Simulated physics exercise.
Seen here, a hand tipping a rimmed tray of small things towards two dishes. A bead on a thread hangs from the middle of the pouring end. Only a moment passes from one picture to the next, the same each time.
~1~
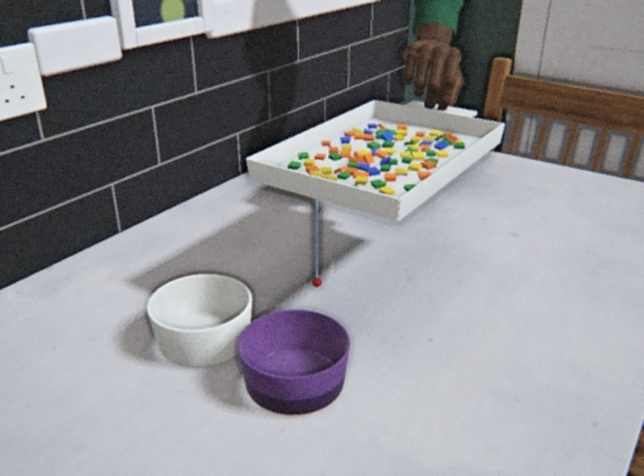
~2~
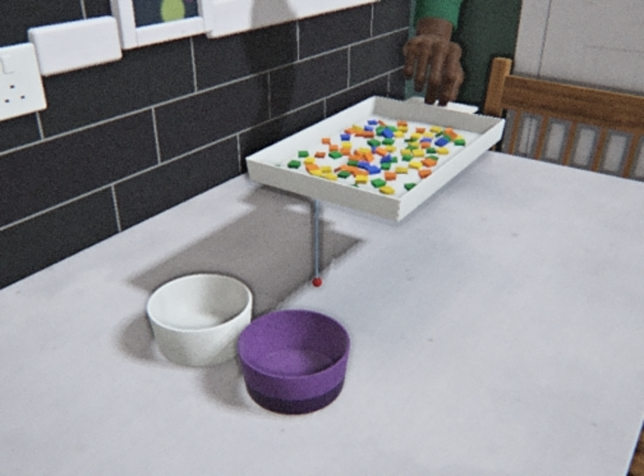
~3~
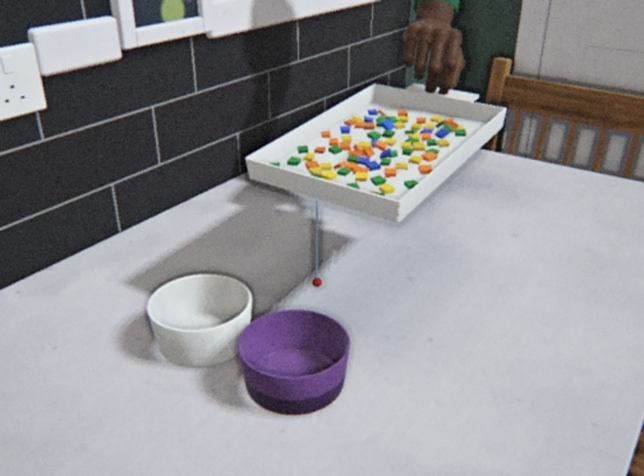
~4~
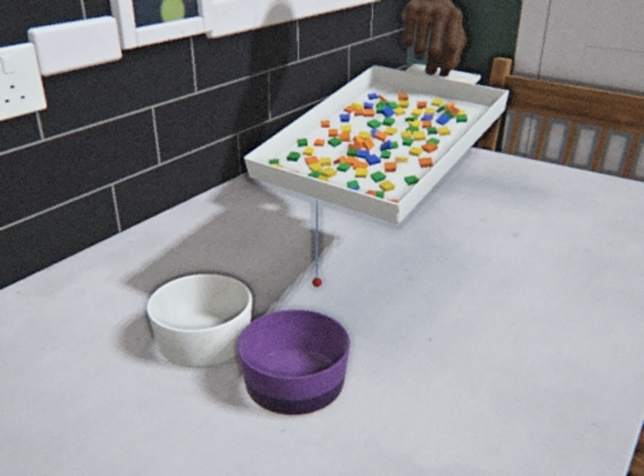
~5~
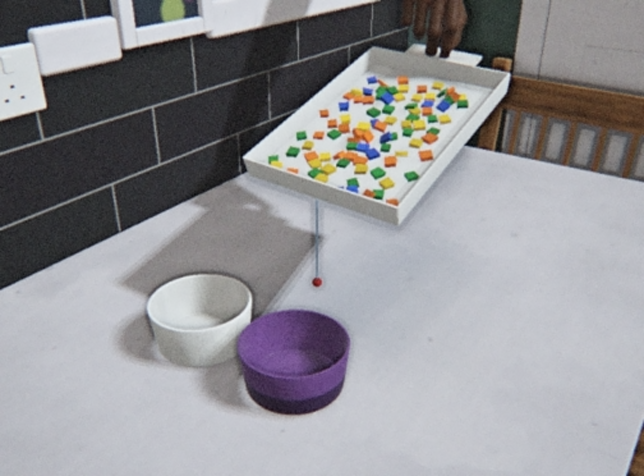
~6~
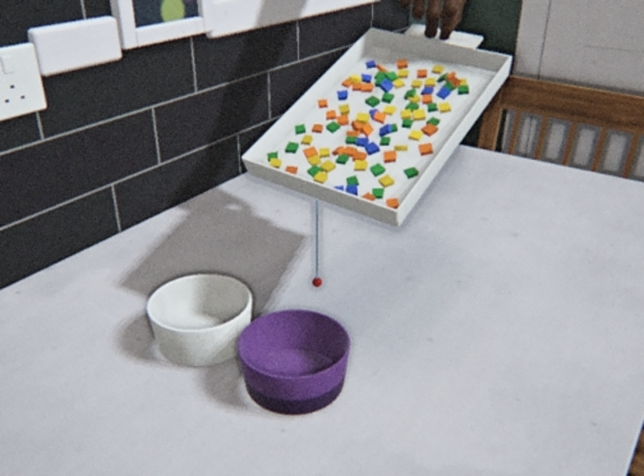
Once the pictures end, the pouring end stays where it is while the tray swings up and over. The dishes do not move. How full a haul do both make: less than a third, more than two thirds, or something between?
Together they catch from one third to two thirds.
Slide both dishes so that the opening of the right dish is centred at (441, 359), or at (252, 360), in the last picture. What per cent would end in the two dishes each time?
Roughly 60 per cent, and 10 per cent.
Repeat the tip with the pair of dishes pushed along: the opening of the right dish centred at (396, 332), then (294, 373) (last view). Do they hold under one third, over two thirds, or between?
The first try: Between a third and two thirds. The second: Under a third.
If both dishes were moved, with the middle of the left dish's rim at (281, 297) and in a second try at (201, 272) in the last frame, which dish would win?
The first try: The dish on the right. The second: The dish on the right.
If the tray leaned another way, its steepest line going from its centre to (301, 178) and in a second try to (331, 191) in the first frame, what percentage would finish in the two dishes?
First some 30, then 70 per cent.
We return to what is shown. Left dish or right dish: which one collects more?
It is the right one.
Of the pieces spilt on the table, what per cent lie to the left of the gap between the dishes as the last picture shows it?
It comes to 0 per cent or so.
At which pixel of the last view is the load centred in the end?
At about (316, 375).
Soon, tray tipped steeply; nearly all on the tray; a stray few in the air.
A while on, tray tipped past a quarter turn; nearly all on the tray; a stray few in the right dish; a stray few in the left dish; a stray few outside both; a stray few in the air.
Towards the end, tray tipped past a quarter turn; about half in the right dish; a small part in the left dish; about half outside both.
Finally, tray tipped past a quarter turn; about half in the right dish; a small part in the left dish; about half outside both.
